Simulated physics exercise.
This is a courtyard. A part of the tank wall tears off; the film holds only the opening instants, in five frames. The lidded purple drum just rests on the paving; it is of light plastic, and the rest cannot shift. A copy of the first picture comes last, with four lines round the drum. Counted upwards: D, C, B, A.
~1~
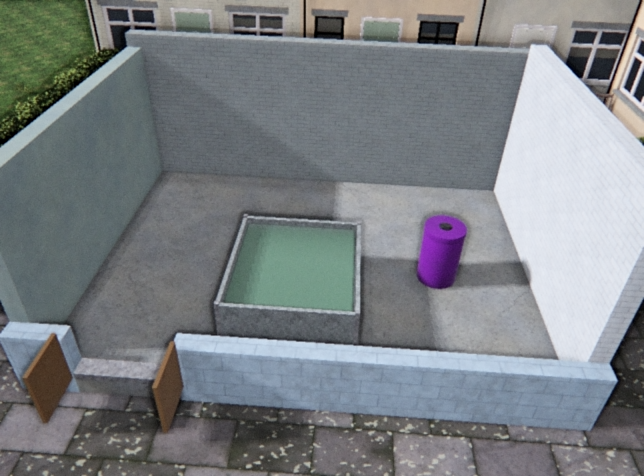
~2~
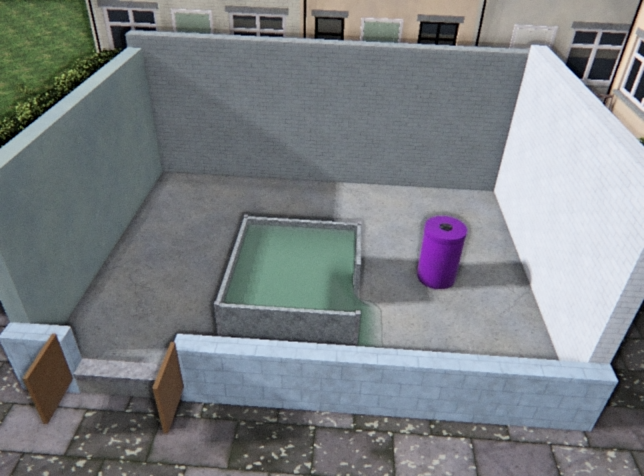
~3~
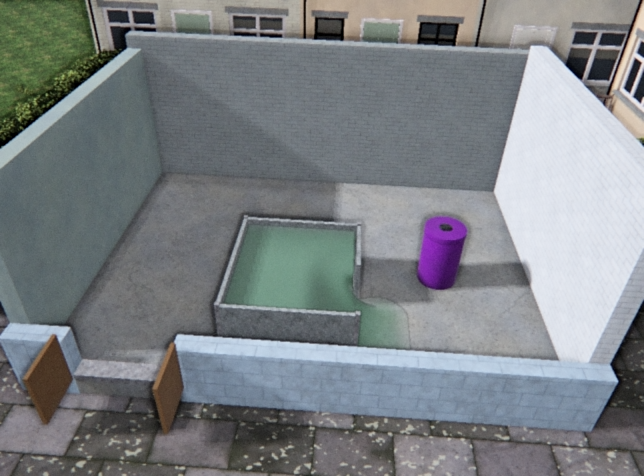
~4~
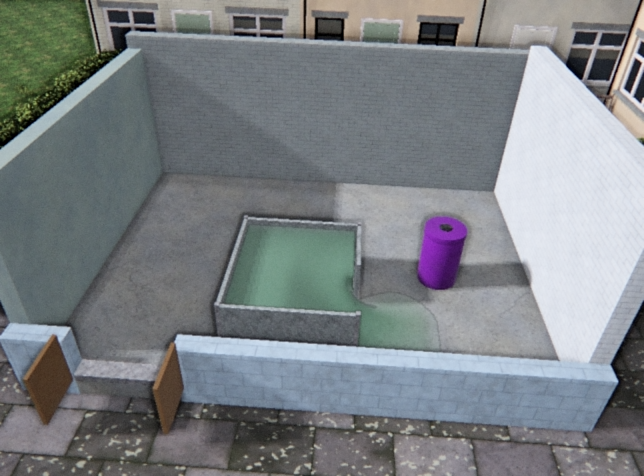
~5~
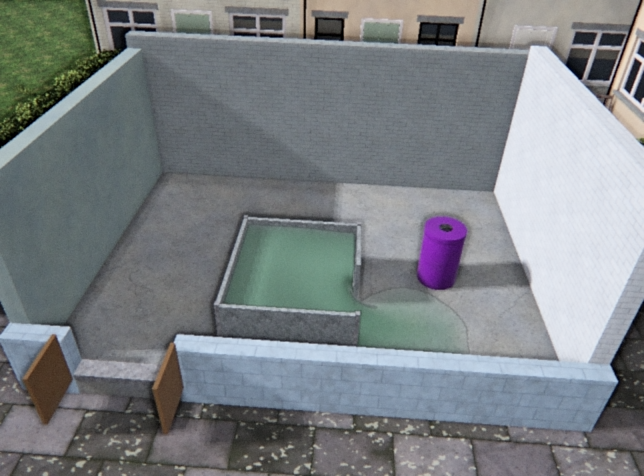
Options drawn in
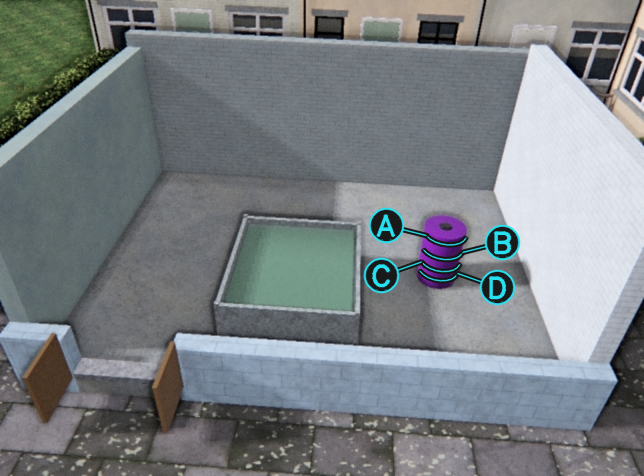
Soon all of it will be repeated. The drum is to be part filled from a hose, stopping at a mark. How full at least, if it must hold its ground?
Use line D.
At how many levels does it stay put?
All of them.
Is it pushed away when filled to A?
No, that is safe.
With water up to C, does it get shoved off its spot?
No, that is safe.
On the marked copy, A at (447, 244); B at (444, 259); C at (442, 271); D at (440, 280); from the bottom up D, C, B, A.
If A is chosen, it does not move.
If B is chosen, it does not move.
If C is chosen, it does not move.
If D is chosen, it does not move.
